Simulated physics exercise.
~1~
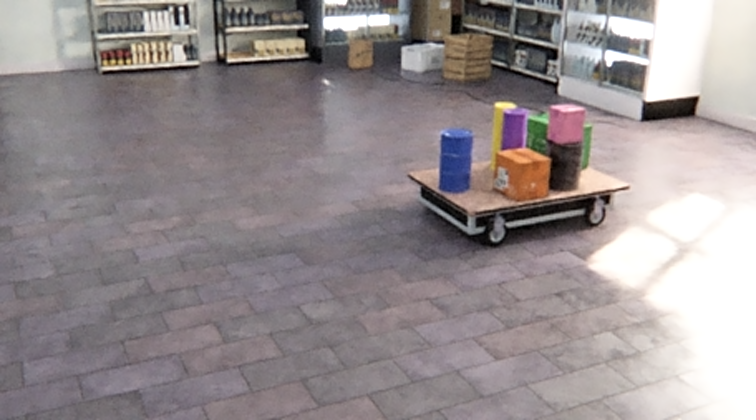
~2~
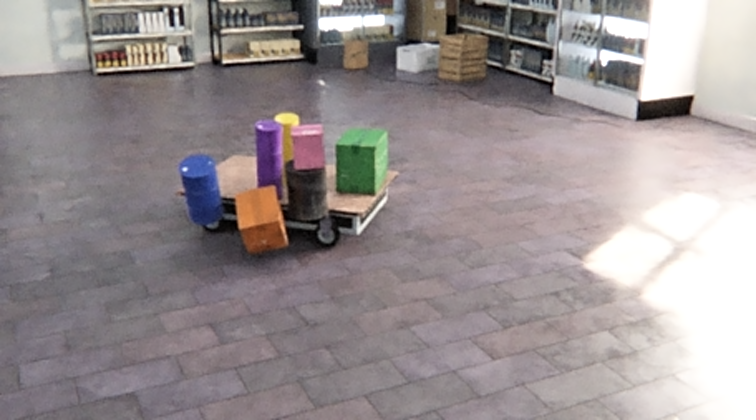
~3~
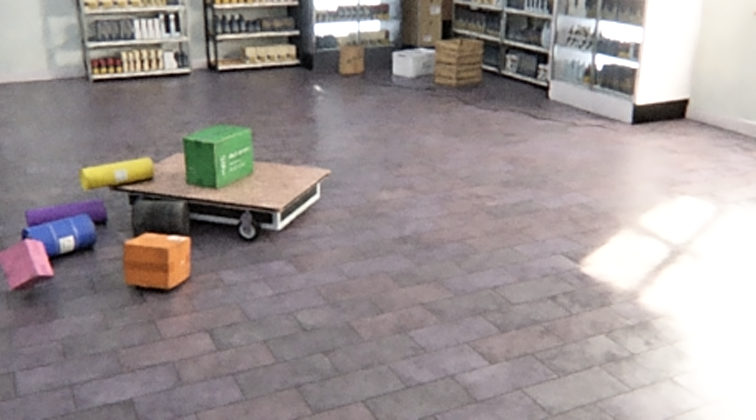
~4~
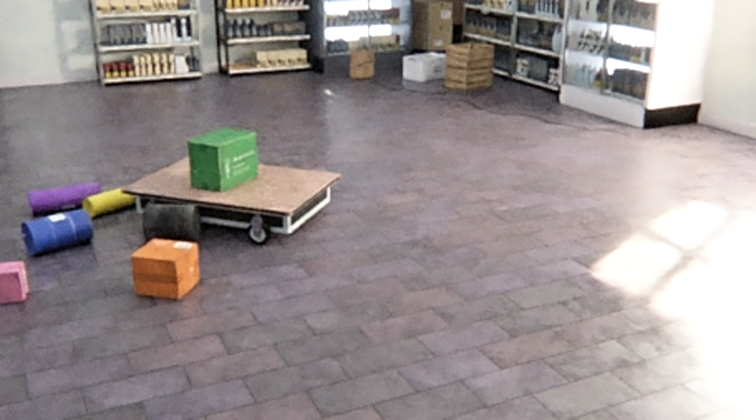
A flat wooden cart carrying colorful canisters and boxes rolled left across a tiled floor and turned, spilling the orange parcel, pink box, black pail and the blue, purple and yellow canisters, then stopped with only the green box still on top.
